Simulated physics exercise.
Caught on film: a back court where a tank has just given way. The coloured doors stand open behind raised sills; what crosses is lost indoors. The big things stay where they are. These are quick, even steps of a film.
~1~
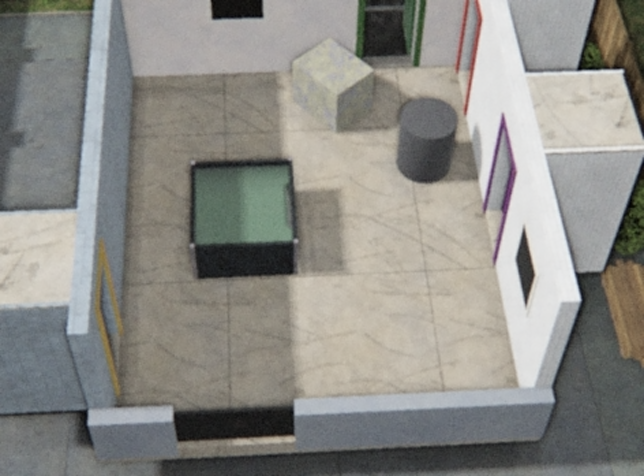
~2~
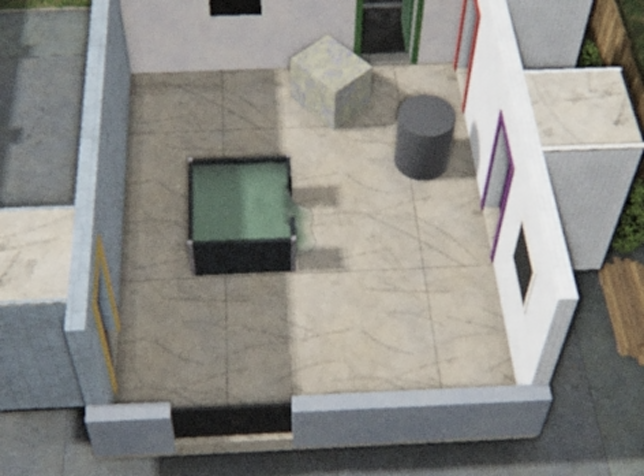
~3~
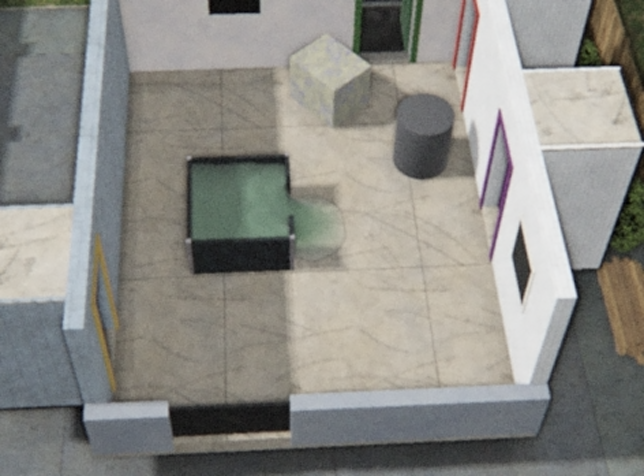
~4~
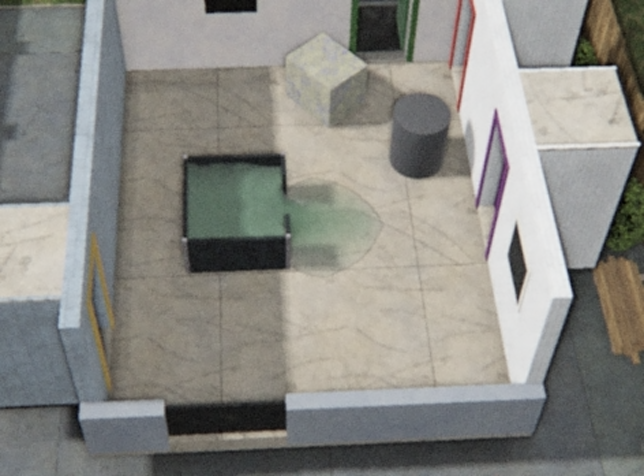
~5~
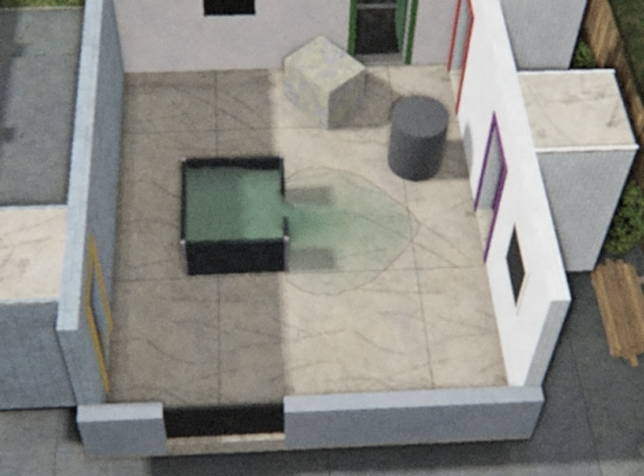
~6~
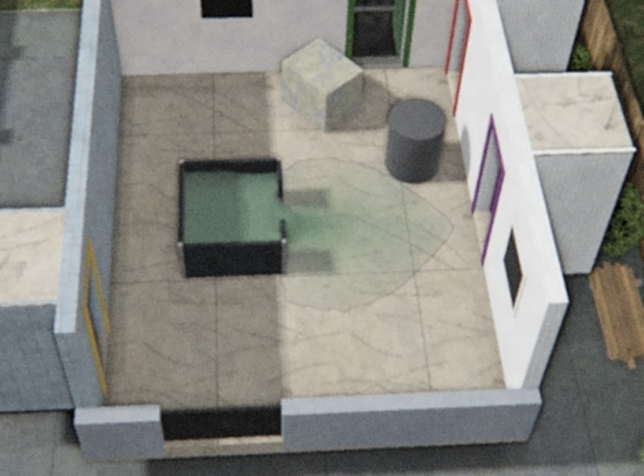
At first, still green water fills a dark square tank in a walled back court, near a pale block and a grey cylinder. Then water pours through a gap in the tank's right side, spreading rightward across the stone floor in a widening, thinning sheet that nears the purple-framed door.
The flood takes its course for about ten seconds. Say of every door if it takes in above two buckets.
In the end: The purple door floods; the red door holds within the limit; the green door floods; the yellow door holds within the limit.
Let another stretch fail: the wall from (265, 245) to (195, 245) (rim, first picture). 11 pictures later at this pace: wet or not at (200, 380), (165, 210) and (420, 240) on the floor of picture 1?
In that order: Covered, dry, dry.
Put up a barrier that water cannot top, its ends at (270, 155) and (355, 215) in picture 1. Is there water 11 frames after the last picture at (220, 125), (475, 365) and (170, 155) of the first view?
In that order: Dry, awash, dry.
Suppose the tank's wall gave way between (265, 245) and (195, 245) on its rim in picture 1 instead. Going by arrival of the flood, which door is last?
I say the door marked green.
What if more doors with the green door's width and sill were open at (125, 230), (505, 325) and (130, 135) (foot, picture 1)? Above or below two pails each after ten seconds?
In that order: Is under, is over, lets less in.
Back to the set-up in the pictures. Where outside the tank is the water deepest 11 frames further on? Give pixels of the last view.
I would point to (467, 195).
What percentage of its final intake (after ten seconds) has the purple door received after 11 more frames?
Some 65 per cent.
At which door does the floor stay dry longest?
I say the one in yellow.
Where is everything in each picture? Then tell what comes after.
In the first picture, still water in the water tank at (243, 205).
In the second picture, the front is at (304, 250), out from the gap at (289, 220).
In the third picture, the front is at (339, 217), out from the gap at (288, 219).
In the fourth picture, the front is at (373, 215), out from the gap at (284, 218).
In the fifth picture, the front is at (411, 231), out from the gap at (282, 220).
In the sixth picture, water pours out at (280, 222) and has run to (446, 226).
A moment on, water covers 25 % of the floor; the purple door over two buckets in, the red door not reached, the green door not reached, the yellow door not reached.
Next, water covers 40 % of the floor; the purple door over two buckets in, the red door wet at the sill, nothing in, the green door wet at the sill, nothing in, the yellow door not reached.
Then, water covers 40 % of the floor; the purple door far over two buckets in, the red door wet at the sill, nothing in, the green door under two buckets in, the yellow door not reached.
Later, water covers 60 % of the floor; the purple door far over two buckets in, the red door under two buckets in, the green door over two buckets in, the yellow door not reached.
In the end, water covers 85 % of the floor; the purple door far over two buckets in, the red door under two buckets in, the green door over two buckets in, the yellow door wet at the sill, nothing in.
